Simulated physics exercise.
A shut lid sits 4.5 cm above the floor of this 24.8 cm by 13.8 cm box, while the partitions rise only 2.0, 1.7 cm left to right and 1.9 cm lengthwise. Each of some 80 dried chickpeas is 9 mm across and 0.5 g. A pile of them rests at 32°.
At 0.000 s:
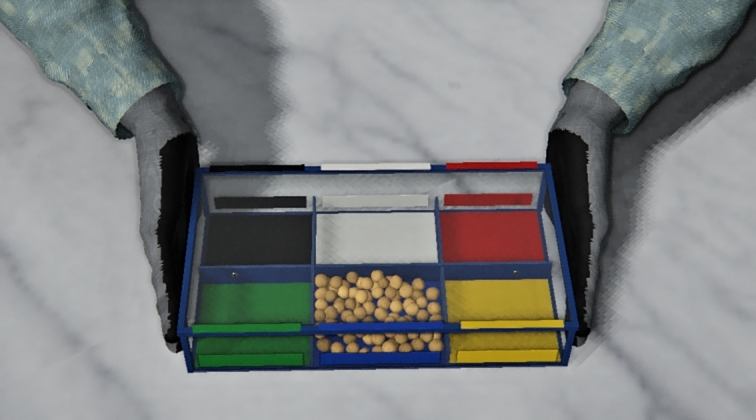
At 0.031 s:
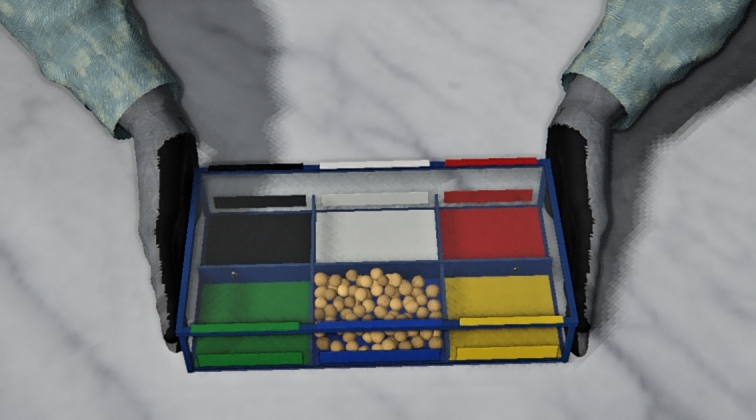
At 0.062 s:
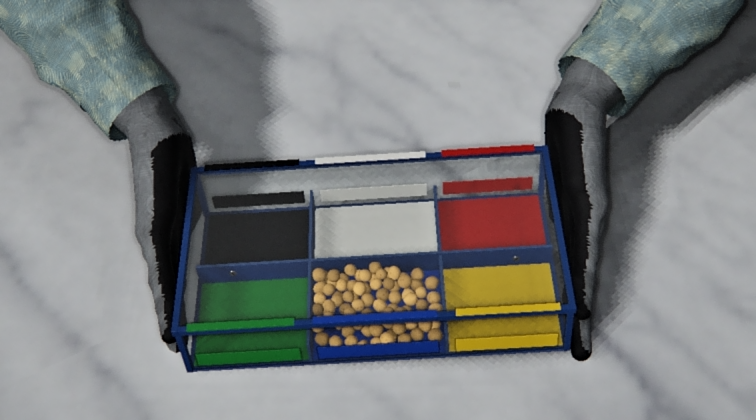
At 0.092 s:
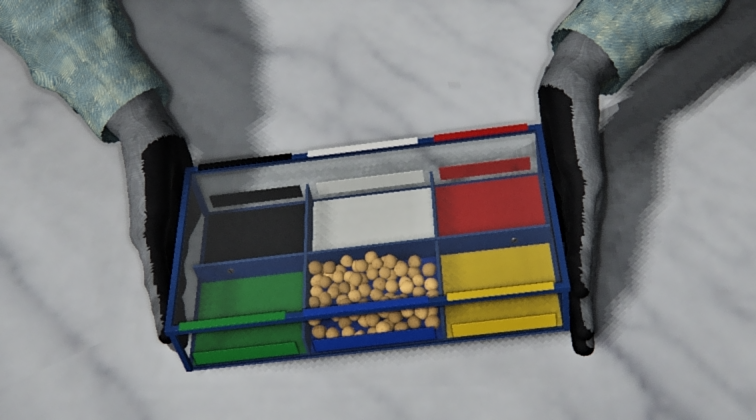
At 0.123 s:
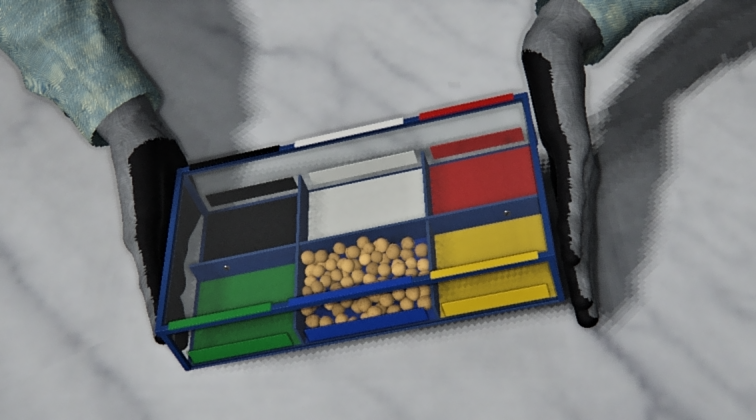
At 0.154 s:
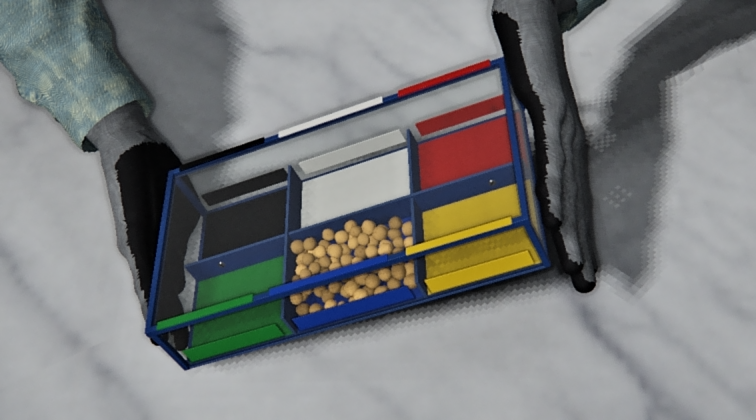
Two gloved hands tilt a lidded box of chickpeas, raising its right side higher.
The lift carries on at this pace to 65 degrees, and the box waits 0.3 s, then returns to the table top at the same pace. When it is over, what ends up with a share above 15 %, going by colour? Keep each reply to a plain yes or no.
Here goes: Red no; blue yes; green yes; yellow no; white no; black no.
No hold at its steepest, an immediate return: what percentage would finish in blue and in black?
Final amounts, blue 45% and black 5%.
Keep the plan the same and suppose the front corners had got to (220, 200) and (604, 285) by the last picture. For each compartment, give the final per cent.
Per cent at the finish: Red 40, blue 50, green 0, yellow 5, white 0, black 0.
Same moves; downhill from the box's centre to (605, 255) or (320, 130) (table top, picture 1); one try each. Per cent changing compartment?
Near 55 and 40 percent, in that order.
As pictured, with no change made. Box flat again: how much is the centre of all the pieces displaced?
It shifts some 7.0 cm.
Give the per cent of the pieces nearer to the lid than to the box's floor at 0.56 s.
About 20 %.
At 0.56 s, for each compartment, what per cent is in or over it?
Shares - red: 0, blue: 55, green: 40, yellow: 0, white: 0, black: 5.
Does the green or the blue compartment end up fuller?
Fuller: Blue.
Then, at 0.56 s, tilt 65 degrees; blue 55 %, green 40 %, black 5 %.
After 0.82 s, tilt 43 degrees; blue 50 %, green 40 %, black 5 %.
After 1.20 s, tilt 0 degrees; blue 50 %, green 40 %, black 5 %.
At rest (1.6 s), red 0 %, blue 50 %, green 40 %, yellow 0 %, white 0 %, black 5 %.
